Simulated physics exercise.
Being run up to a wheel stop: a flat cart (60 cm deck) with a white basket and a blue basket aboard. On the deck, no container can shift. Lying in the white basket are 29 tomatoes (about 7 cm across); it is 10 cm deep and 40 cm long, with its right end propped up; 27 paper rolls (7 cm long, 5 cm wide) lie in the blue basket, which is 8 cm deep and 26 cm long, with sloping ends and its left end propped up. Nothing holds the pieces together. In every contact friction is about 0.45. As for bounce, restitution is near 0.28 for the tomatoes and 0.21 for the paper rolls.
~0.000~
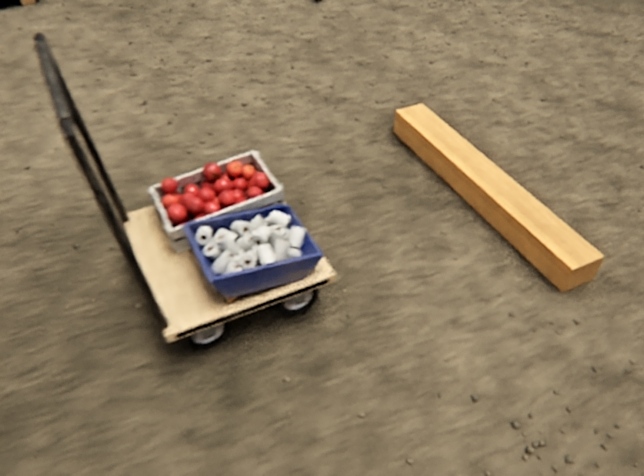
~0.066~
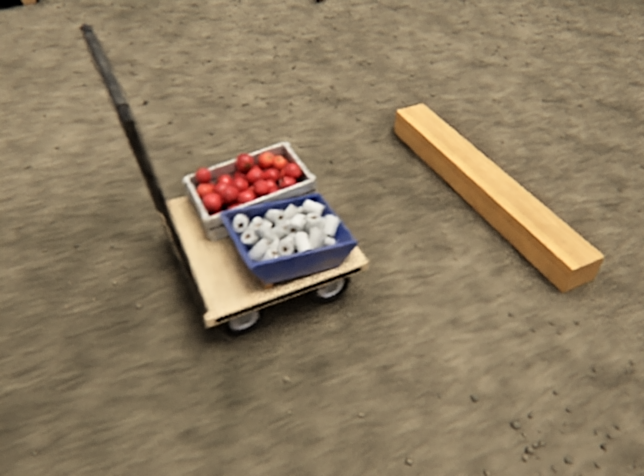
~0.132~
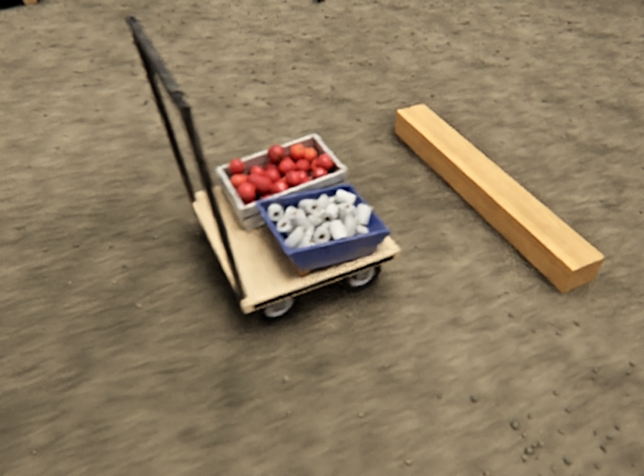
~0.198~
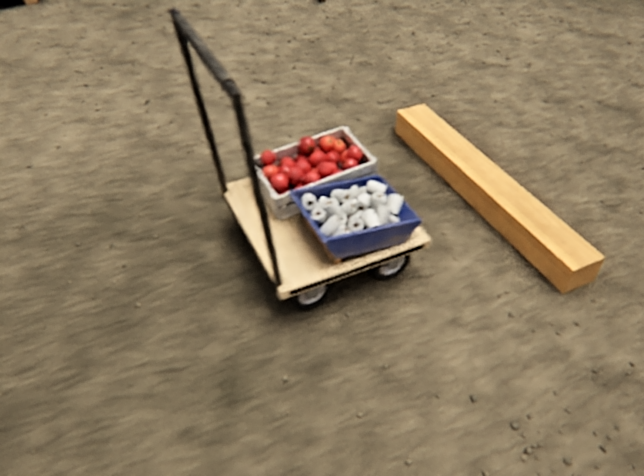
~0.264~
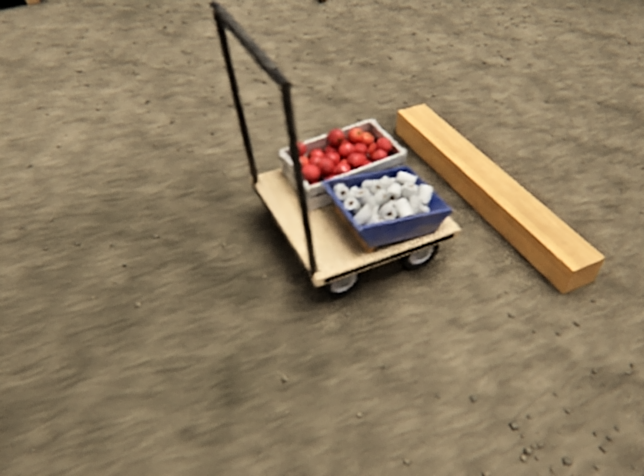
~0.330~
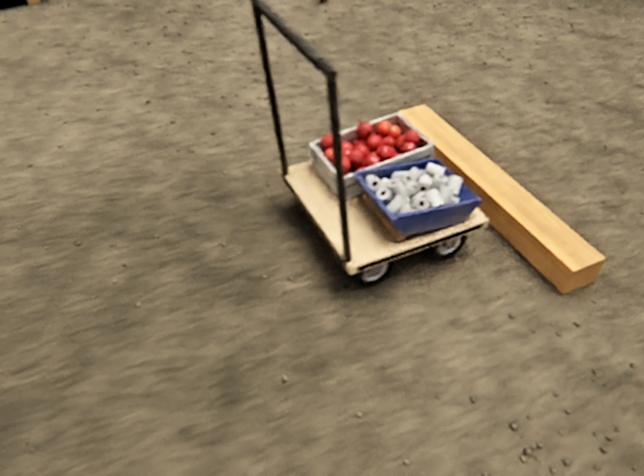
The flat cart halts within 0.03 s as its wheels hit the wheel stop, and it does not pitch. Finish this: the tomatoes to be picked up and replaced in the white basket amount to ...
... fewer than one in six.
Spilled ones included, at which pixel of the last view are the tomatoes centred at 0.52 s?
Near (420, 142) in pixels.
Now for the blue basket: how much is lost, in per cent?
Blue basket: 25% lost.
After 0.42 s, contact.
After 0.52 s, the white basket has all 29 and the blue basket has all 27.
After 0.64 s, the white basket is down by 1 of 29 and the blue basket is down by 6 of 27.
After 0.87 s, the white basket is down by 1 of 29 and the blue basket is down by 7 of 27.
Final count (at 1.37 s), the white basket is down by 1 of 29 and the blue basket is down by 7 of 27. Asked share, 1 of 29, 3 per cent.
